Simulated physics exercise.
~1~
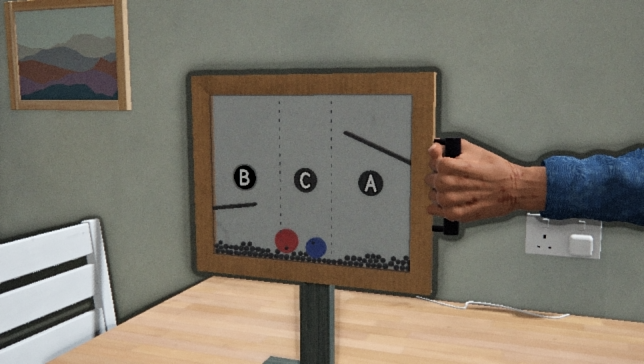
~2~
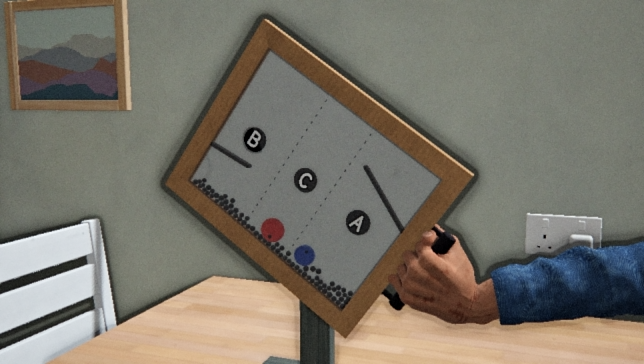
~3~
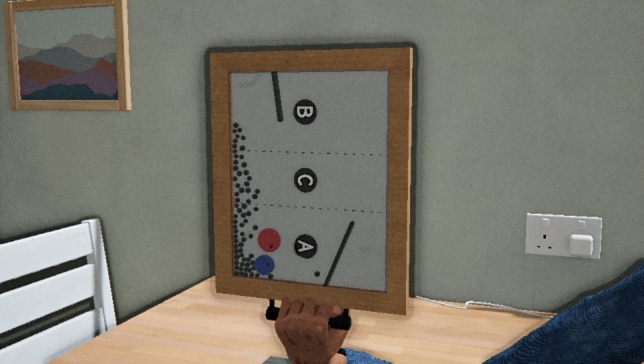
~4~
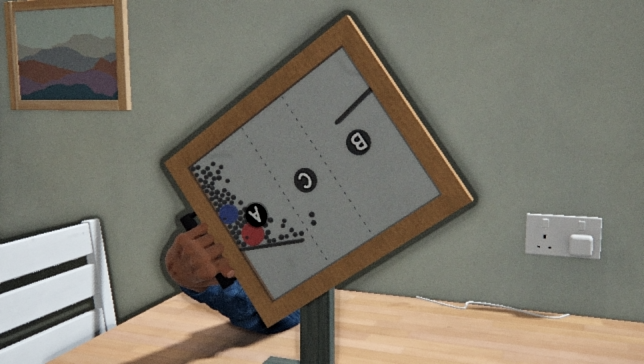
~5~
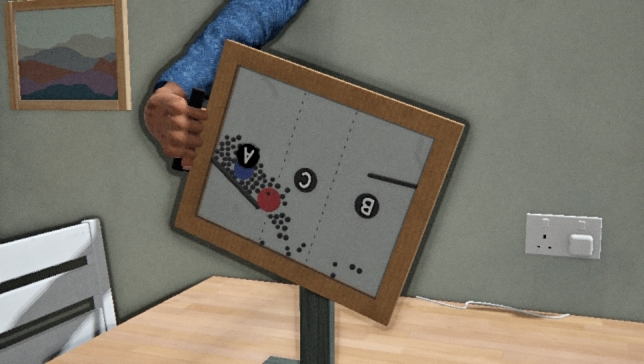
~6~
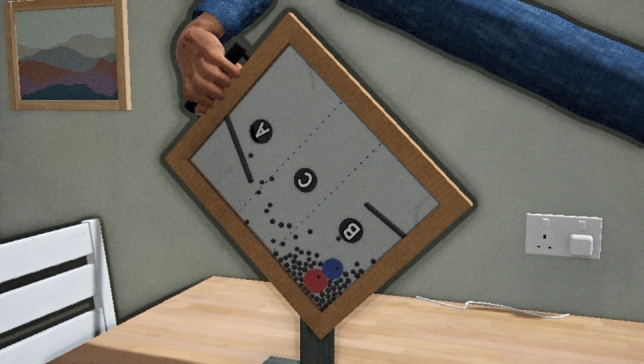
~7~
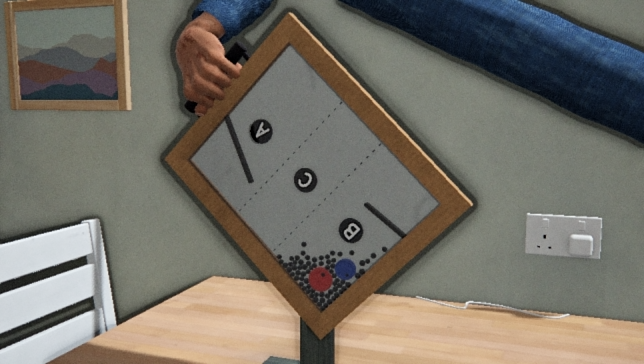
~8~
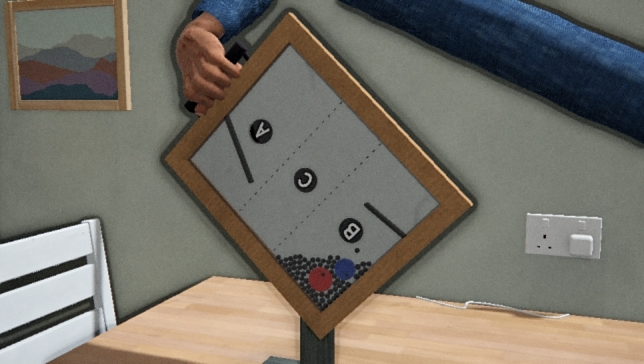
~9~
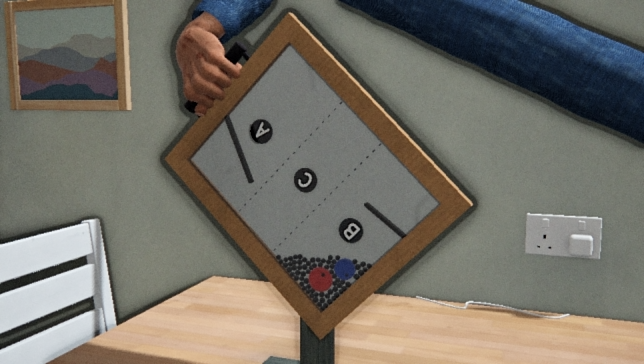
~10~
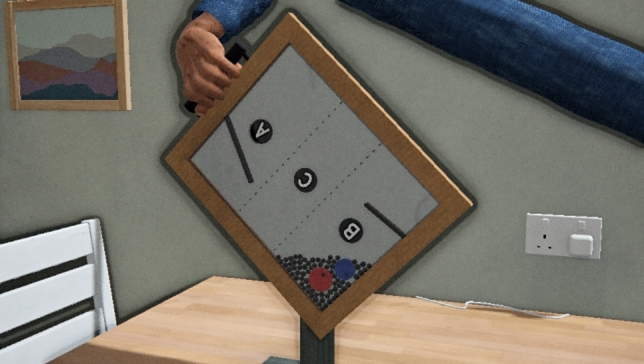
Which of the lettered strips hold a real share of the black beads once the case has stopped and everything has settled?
Only strip B does. The beads lie heaped in its low corner around the red and blue discs, while strips A and C are left empty of them.
